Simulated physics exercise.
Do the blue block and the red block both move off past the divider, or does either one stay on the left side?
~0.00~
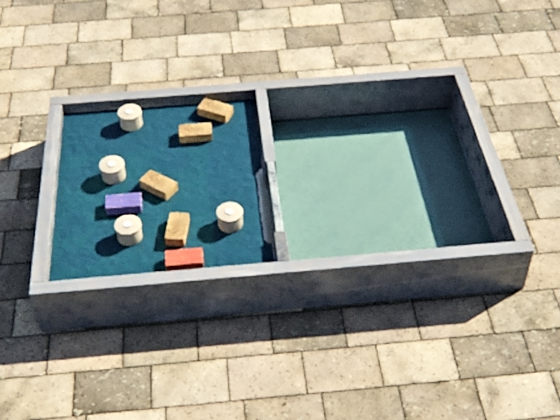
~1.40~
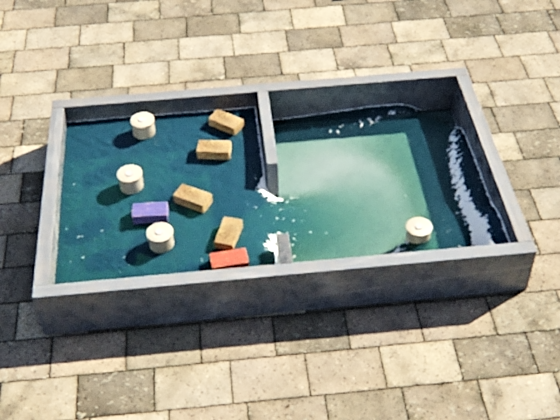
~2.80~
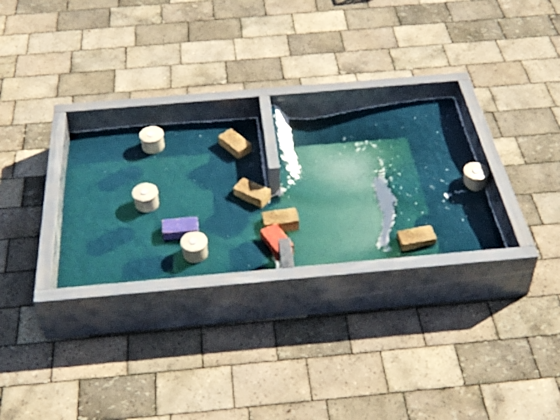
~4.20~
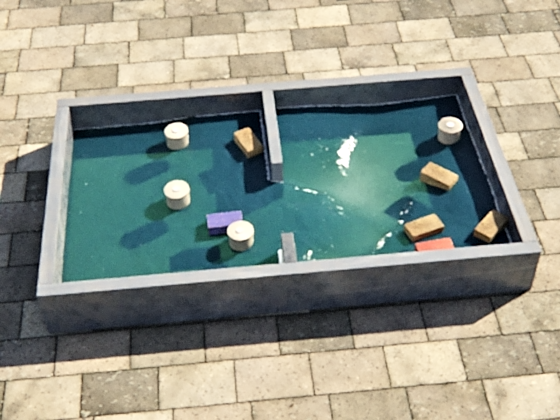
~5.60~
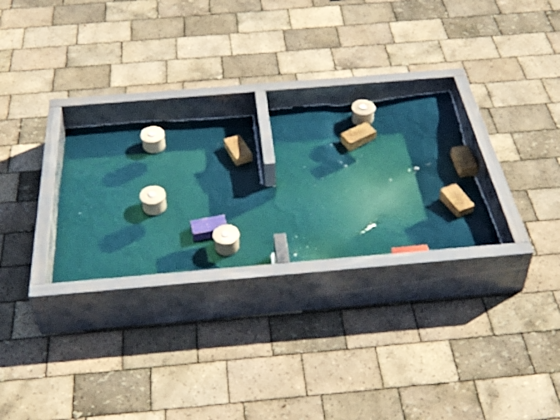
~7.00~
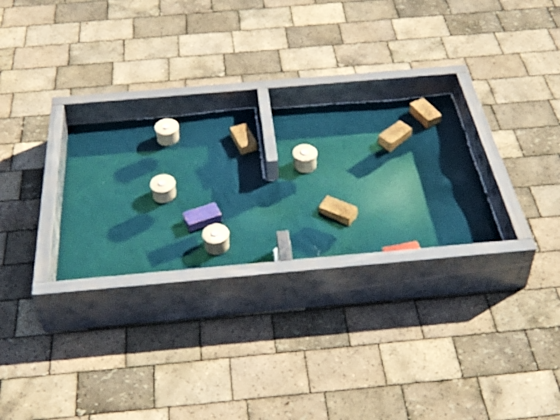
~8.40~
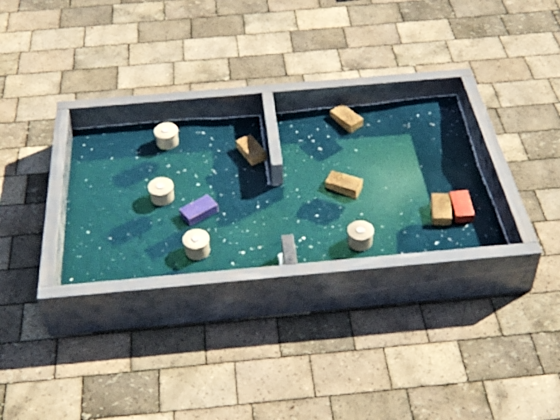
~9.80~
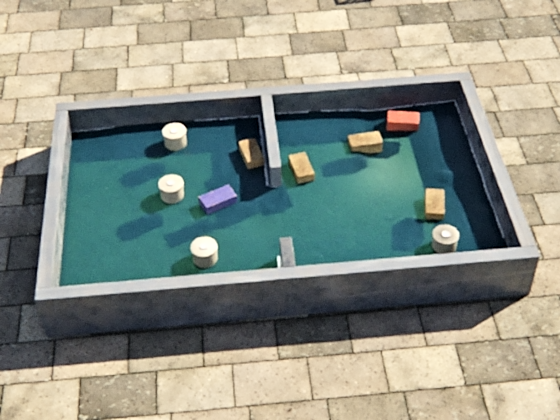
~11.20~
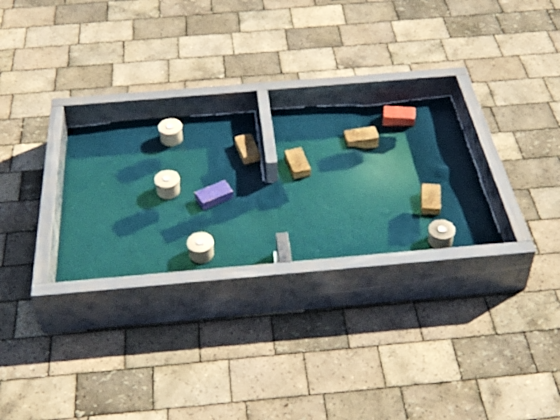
The red block passes through the gap and ends up on the right side. The blue block stays afloat on the left side of the divider.
Water pours through a divided basin, carrying the red block right while the blue stays left.
